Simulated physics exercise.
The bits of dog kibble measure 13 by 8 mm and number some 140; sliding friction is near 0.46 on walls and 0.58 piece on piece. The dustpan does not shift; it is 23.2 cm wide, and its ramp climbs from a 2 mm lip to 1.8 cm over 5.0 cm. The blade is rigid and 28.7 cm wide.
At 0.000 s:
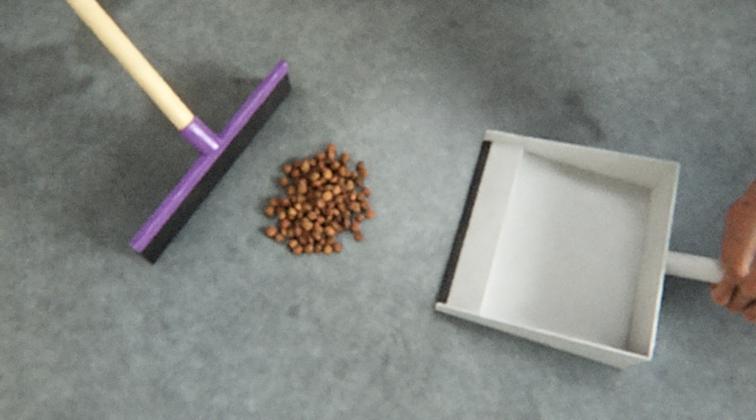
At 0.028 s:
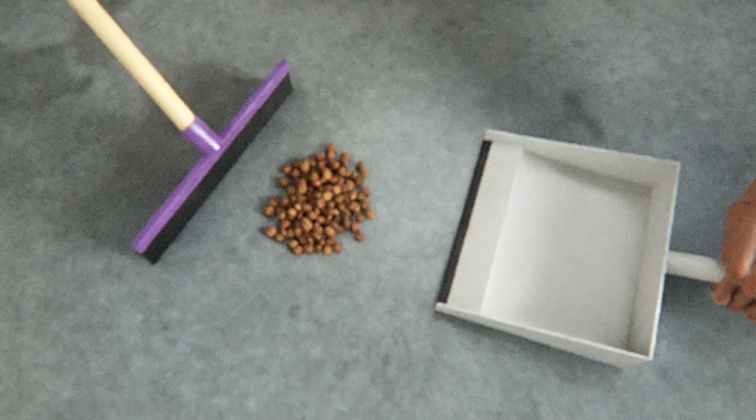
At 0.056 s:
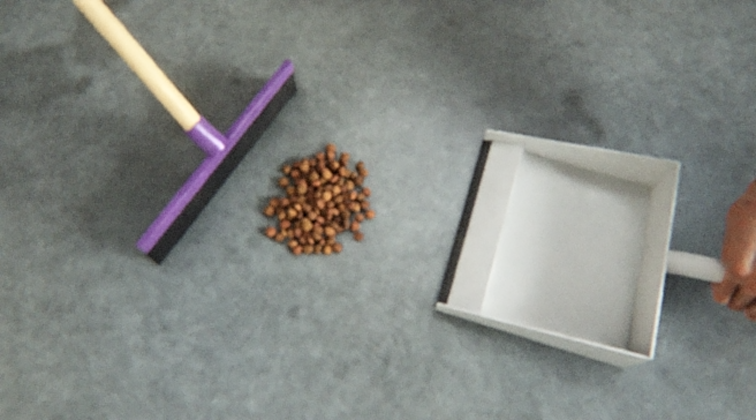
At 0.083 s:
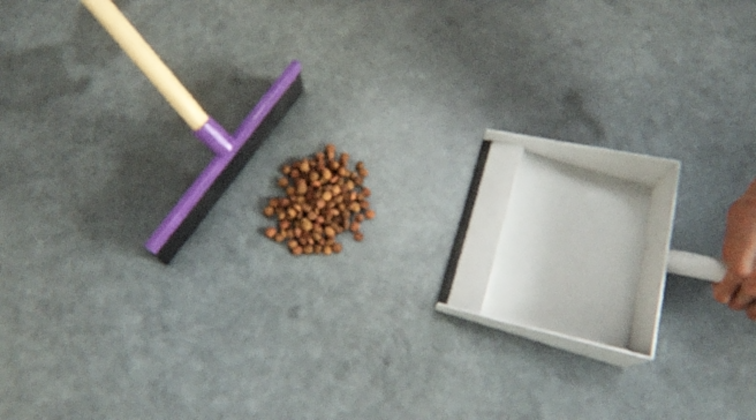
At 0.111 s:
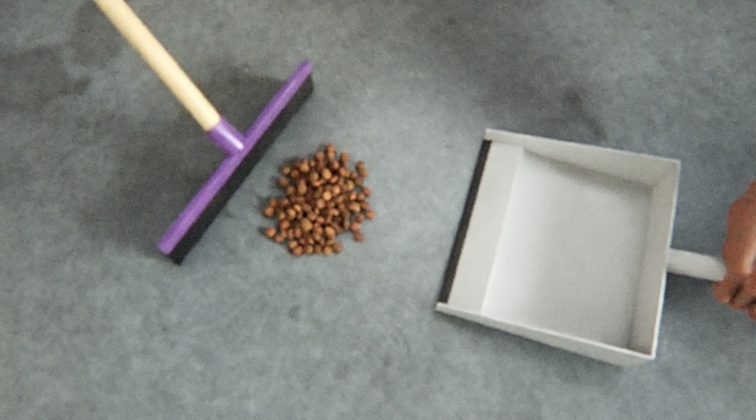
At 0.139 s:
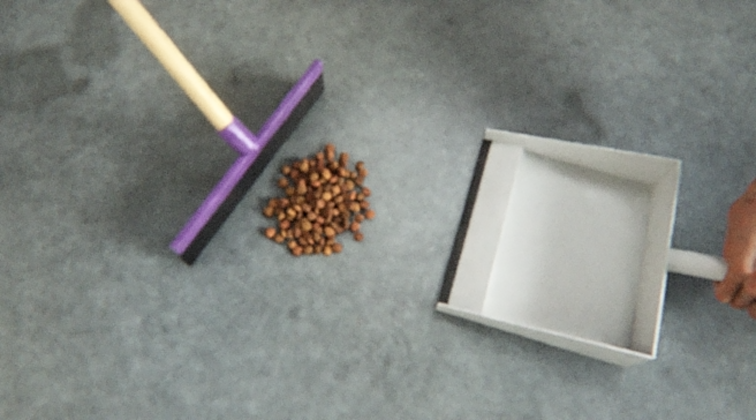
The footage shows a purple broom head with a pale handle sliding a short way right across a gray floor toward a small pile of brown pieces, which stays still, while a hand holds a light-colored dustpan motionless on the right.
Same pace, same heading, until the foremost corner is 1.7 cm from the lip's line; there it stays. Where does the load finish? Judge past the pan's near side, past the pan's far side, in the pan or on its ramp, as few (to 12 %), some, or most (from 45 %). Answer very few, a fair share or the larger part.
Past the pan's near side: Very few; past the pan's far side: Very few; in the pan or on its ramp: Very few.
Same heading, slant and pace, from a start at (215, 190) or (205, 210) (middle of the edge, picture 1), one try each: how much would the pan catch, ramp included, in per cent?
About 0 and 5 per cent.
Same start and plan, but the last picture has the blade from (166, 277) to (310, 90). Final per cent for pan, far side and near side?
Pan 15, far 0, near 35.
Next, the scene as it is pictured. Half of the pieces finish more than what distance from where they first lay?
Roughly 14 cm.
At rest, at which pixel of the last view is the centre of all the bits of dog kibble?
At about (425, 229).
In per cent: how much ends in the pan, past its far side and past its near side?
Near side 5; far side 0; pan 0.
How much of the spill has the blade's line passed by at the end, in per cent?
Roughly 5 per cent.
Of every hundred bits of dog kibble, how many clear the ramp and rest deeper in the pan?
Roughly 0 per cent.
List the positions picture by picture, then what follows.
In the first frame, blade from (138, 247) to (283, 68), moved 0.0 cm, 0 of the pieces shifted so far; middle of the pieces at (319, 198); pan at (564, 251).
In the second frame, blade from (139, 247) to (284, 68), moved 0.2 cm, 0 of the pieces shifted so far; middle of the pieces at (319, 198).
In the third frame, blade from (144, 248) to (289, 68), moved 0.8 cm, 0 of the pieces shifted so far; middle of the pieces at (319, 198).
In the fourth frame, blade from (153, 248) to (296, 68), moved 1.8 cm, 0 of the pieces shifted so far; middle of the pieces at (319, 199).
In the fifth frame, blade from (165, 248) to (307, 68), moved 3.2 cm, 0 of the pieces shifted so far; middle of the pieces at (319, 199).
In the sixth frame, blade from (178, 248) to (318, 68), moved 4.6 cm, 0 of the pieces shifted so far; middle of the pieces at (319, 199); pan at (566, 250). The blade's pace is about 0.52 m/s, heading 18 degrees away from the viewer's side.
After 0.35 s, middle of the blade 15 cm from the lip; 0 % over the lip, far side 0 %, near side 0 %.
Then, at 0.49 s, middle of the blade 8 cm from the lip; 0 % over the lip, far side 0 %, near side 5 %.
After 0.75 s, middle of the blade 5 cm from the lip; 0 % over the lip, far side 0 %, near side 5 %.
At rest (1.1 s), near side 5 %, far side 0 %, pan 0 %, in front of the lip or behind the blade 95 %.
